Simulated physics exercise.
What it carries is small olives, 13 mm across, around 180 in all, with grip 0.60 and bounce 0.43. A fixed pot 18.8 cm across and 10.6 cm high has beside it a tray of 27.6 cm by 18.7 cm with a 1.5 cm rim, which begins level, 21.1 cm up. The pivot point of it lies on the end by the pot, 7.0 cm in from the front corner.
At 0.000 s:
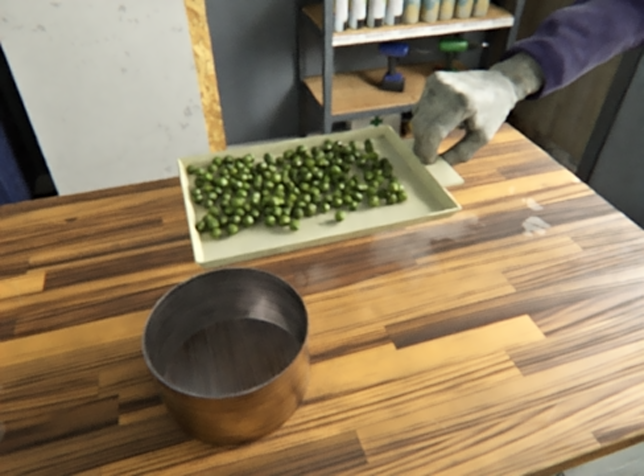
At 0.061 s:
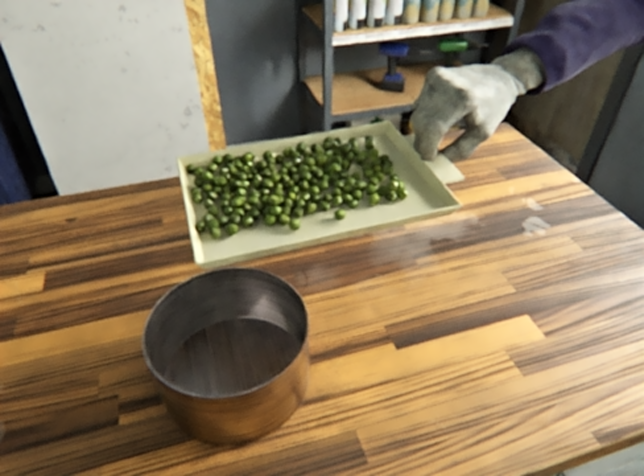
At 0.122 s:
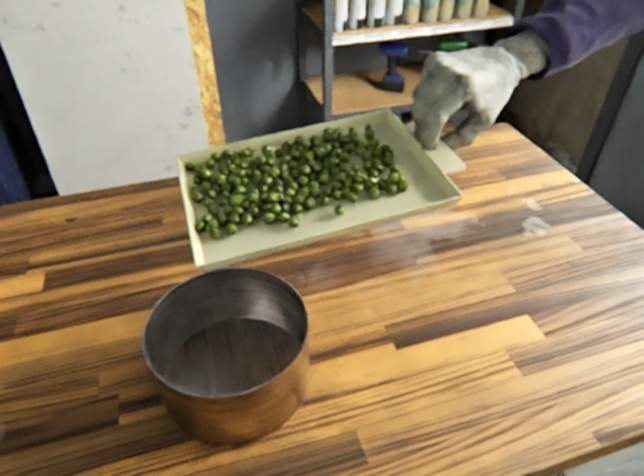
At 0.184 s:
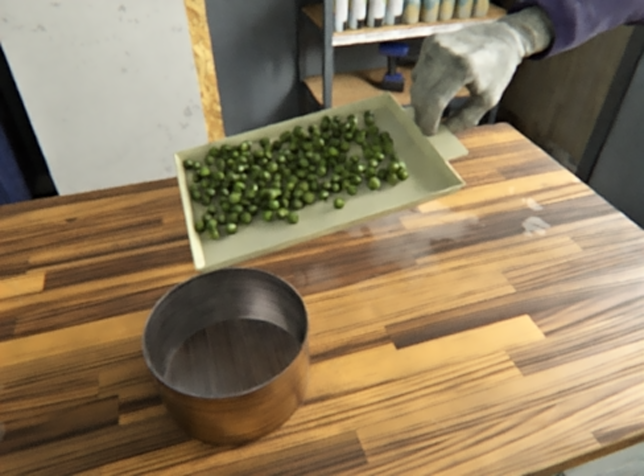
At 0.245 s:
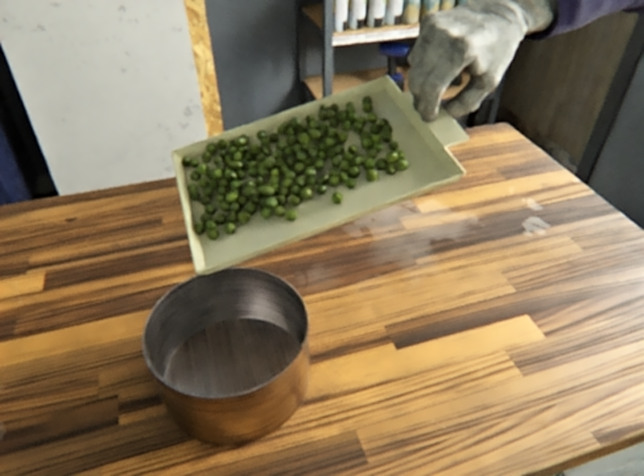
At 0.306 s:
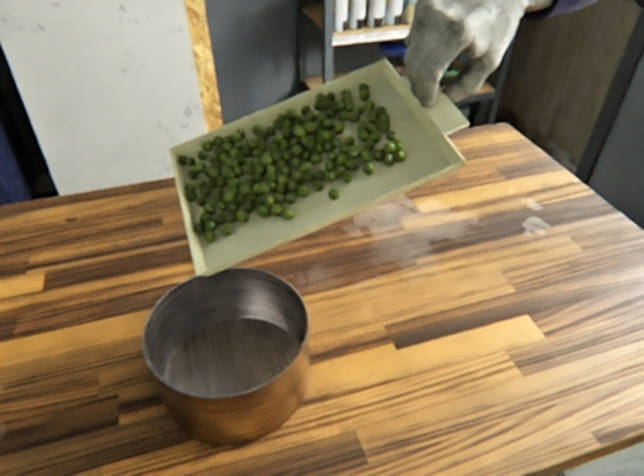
A shallow, pale green tray of small olives starts out level on a striped wooden table, behind a round metal pot, with a gray-gloved hand at its right end. The hand raises that end steadily, tilting the tray down toward the left while the olives stay spread across it.
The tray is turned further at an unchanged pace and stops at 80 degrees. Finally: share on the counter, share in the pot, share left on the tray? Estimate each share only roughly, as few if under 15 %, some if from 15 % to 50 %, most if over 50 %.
Roughly: Counter few, pot most, tray few.
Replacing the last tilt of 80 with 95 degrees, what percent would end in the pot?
Estimate: Roughly 95 percent.
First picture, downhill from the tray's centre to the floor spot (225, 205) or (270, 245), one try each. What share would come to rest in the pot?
First try: Around 25 percent; second try: Around 95 percent.
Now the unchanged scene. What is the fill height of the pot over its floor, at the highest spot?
Some 4.0 cm.
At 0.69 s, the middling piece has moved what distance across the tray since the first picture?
8 cm.
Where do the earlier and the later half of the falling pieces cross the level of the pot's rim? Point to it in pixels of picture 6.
I'd mark about (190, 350) for the first half and about (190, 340) for the second.
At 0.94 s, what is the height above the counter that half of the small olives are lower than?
About 24 centimetres.
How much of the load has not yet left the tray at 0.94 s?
It comes to near 75 per cent.
After 0.69 s, tilt 49 degrees; the tray holds 100 %, the pot 0 %.
After 0.94 s, tilt 68 degrees; the tray holds 75 %, the pot 15 %.
Then, at 1.30 s, tilt 80 degrees; the tray holds 10 %, the pot 75 %.
In the end, at 2.2 s, counter 5 %, pot 95 %, tray 0 %.
